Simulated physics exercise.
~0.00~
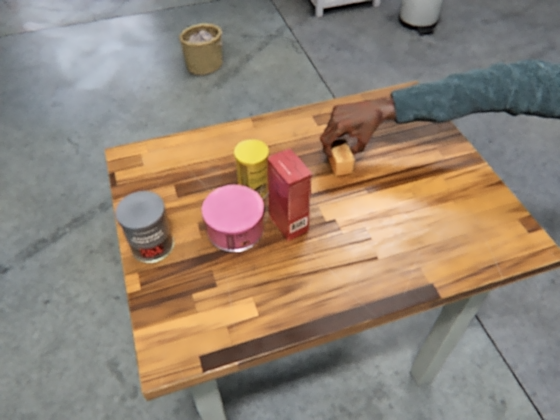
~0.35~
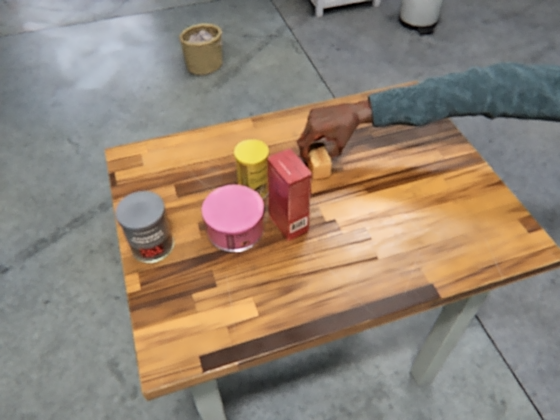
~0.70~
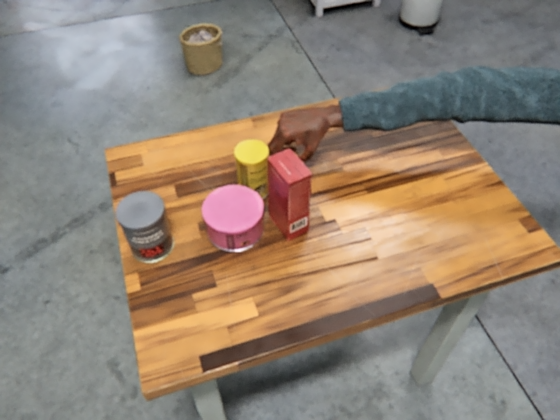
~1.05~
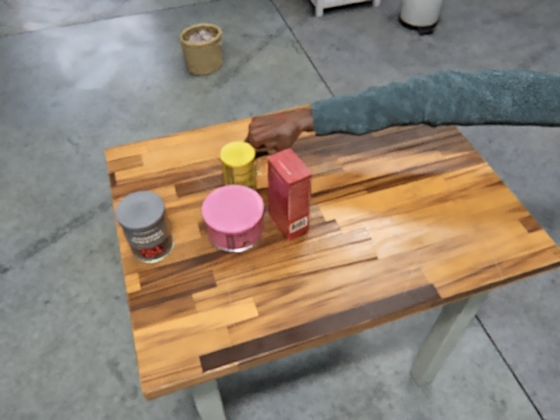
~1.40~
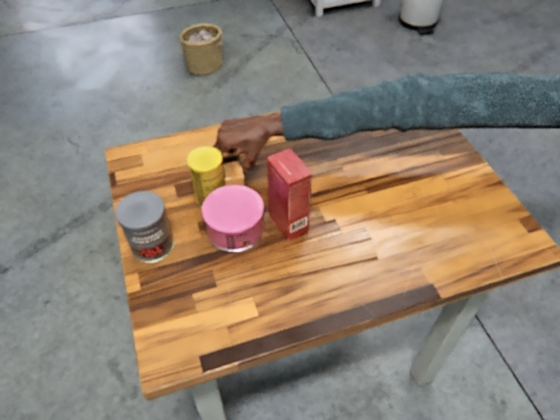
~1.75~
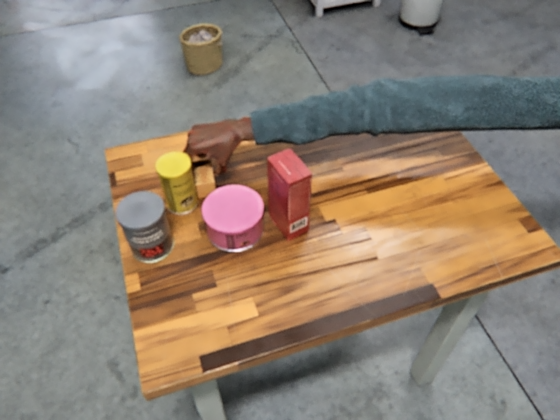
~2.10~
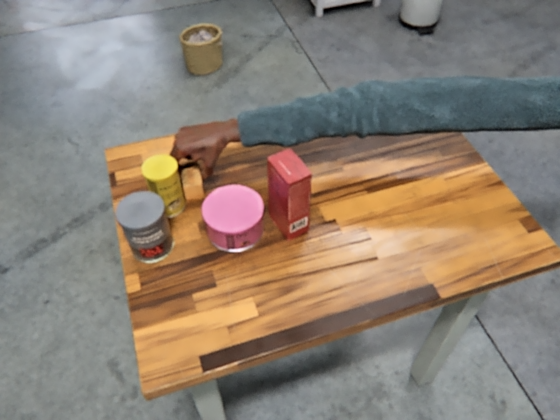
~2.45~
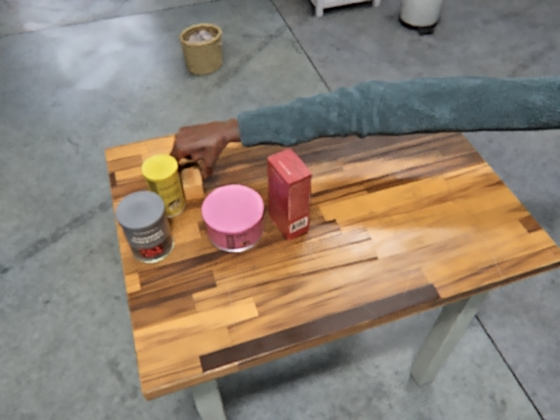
A hand slid a small wooden block leftward across a wooden table, reached the yellow tin and pushed it, still upright, toward the back left near the grey tin, then stopped, while the pink tub, grey tin and red carton stayed put.
